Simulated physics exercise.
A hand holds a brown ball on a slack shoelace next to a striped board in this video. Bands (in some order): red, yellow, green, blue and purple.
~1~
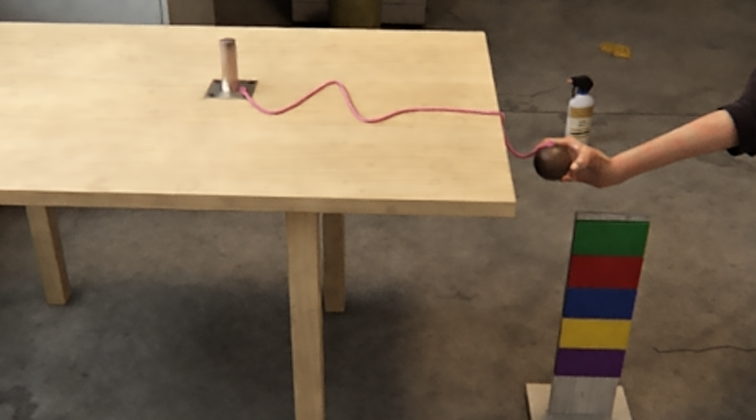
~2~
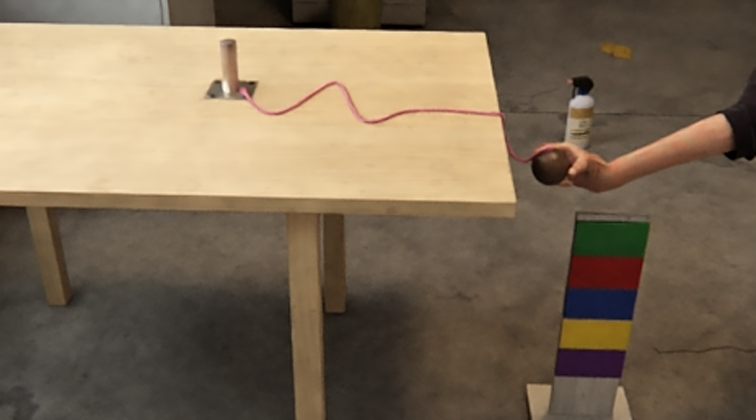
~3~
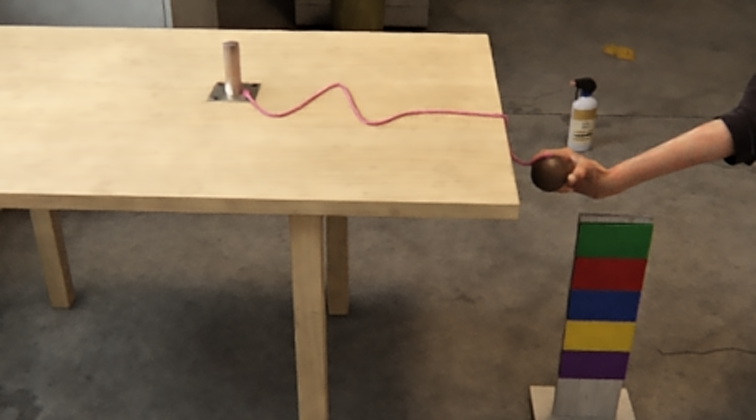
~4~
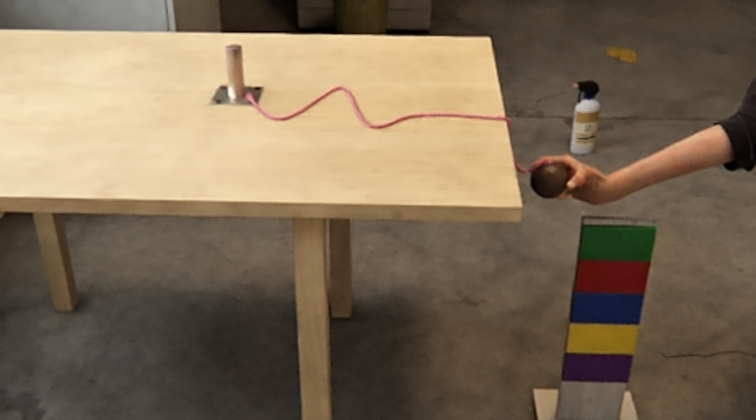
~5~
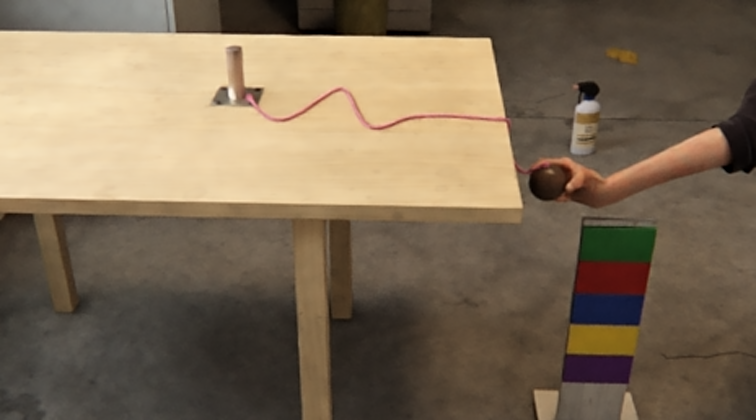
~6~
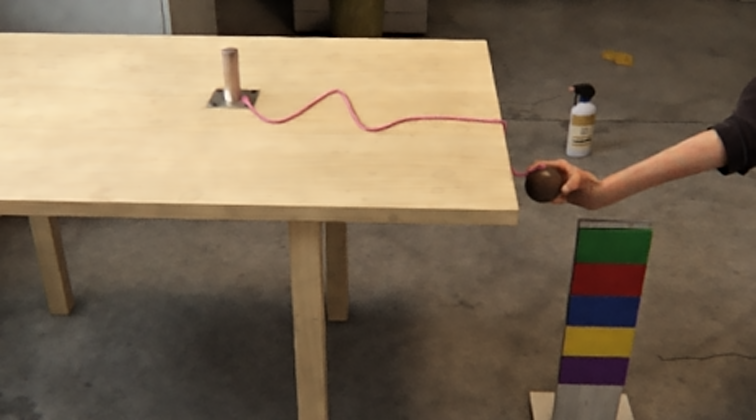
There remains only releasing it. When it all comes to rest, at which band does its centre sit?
At yellow.
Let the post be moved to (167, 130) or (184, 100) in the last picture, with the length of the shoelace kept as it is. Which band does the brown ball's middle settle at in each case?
It comes out blue the first time and blue the second time.
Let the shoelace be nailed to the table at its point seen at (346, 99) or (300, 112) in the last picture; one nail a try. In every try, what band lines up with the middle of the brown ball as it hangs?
Results, in sequence: Red / blue.
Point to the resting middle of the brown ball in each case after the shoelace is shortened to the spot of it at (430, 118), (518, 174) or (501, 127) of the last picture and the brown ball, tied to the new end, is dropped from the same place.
Near (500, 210), (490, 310) and (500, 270).
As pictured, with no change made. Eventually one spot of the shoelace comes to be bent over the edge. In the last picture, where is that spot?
Pixel (363, 127).
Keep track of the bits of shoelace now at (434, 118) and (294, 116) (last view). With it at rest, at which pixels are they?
At (493, 180) for the first, at (335, 102) for the second.
Soon after, ball near (448, 305); level with yellow.
Then, ball near (506, 312); level with yellow.
At rest, ball near (482, 312); level with yellow. The shoelace holds its middle at yellow.
